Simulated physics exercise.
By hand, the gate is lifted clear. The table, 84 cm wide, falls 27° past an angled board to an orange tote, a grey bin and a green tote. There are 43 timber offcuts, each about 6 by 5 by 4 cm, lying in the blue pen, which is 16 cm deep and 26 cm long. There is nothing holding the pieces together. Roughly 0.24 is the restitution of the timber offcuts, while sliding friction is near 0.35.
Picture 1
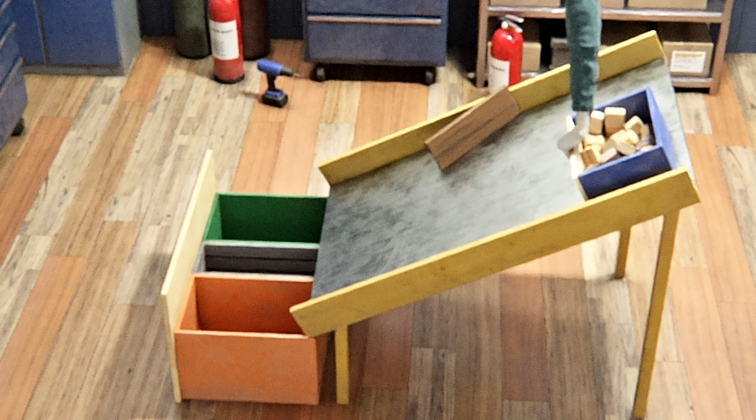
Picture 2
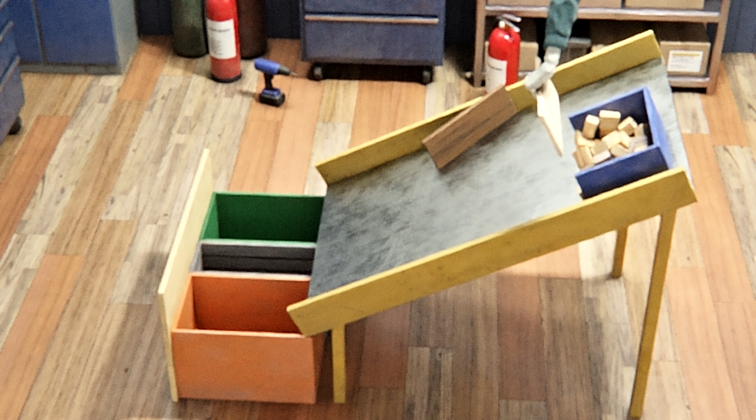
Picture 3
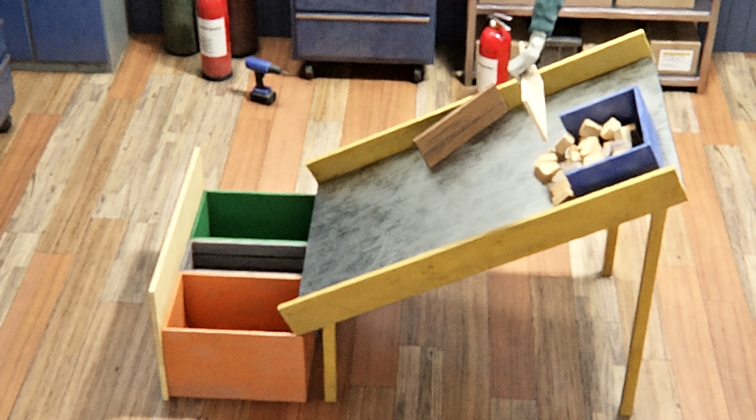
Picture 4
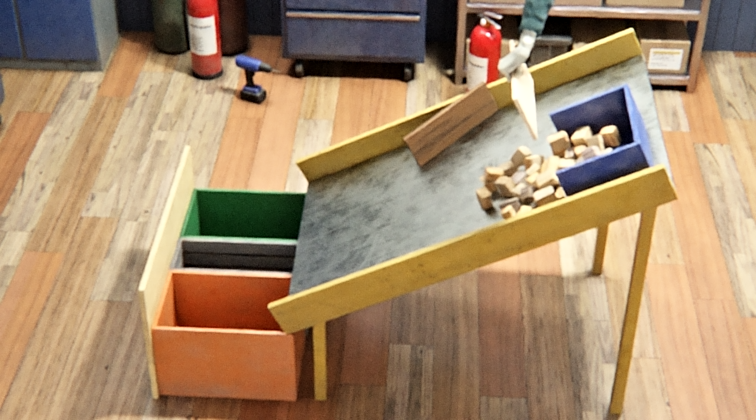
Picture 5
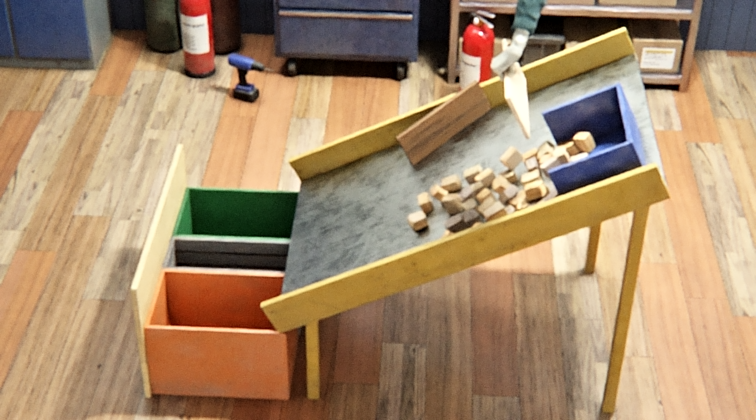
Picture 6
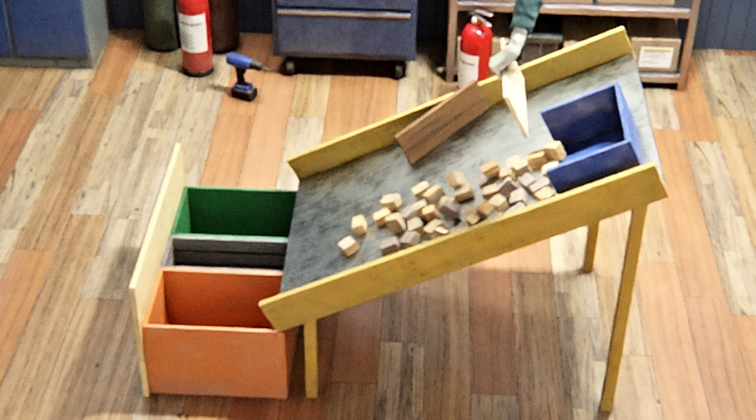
Wooden blocks slide out of a blue pen and down a sloped table toward the left.
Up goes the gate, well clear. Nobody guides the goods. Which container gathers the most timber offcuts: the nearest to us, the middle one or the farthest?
The nearest one.
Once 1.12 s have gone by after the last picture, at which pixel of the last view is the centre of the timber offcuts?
Somewhere around (185, 344) in pixels.
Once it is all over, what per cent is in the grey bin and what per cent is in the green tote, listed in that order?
Approx. 30 % / 0 %.
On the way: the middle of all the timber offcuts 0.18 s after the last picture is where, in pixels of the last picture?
Around (406, 228).
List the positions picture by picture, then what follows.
In the first frame (we follow the rim corner now nearest the camera; the camera pans a little), blue pen at (658, 146); orange tote at (312, 337); nothing out yet.
The second frame shows blue pen at (655, 146).
The third frame shows blue pen at (645, 145); 11 out.
The fourth frame shows blue pen at (635, 144); 23 out, the lowest offcut at (489, 184).
The fifth frame shows blue pen at (628, 143); 34 out, the lowest offcut at (418, 221).
The sixth frame shows blue pen at (626, 142); orange tote at (280, 331); 41 out, the lowest offcut at (349, 246).
Then, 0.18 s after the last picture, 41 on the slope and 2 in the air.
Then, 0.40 s after the last picture, 7 in the orange tote, 5 in the grey bin, 27 on the slope and 4 in the air.
Then, 0.72 s after the last picture, 25 in the orange tote, 9 in the grey bin, 7 on the slope and 2 in the air.
Outcome (1.12 s after the last picture), 31 in the orange tote and 12 in the grey bin.
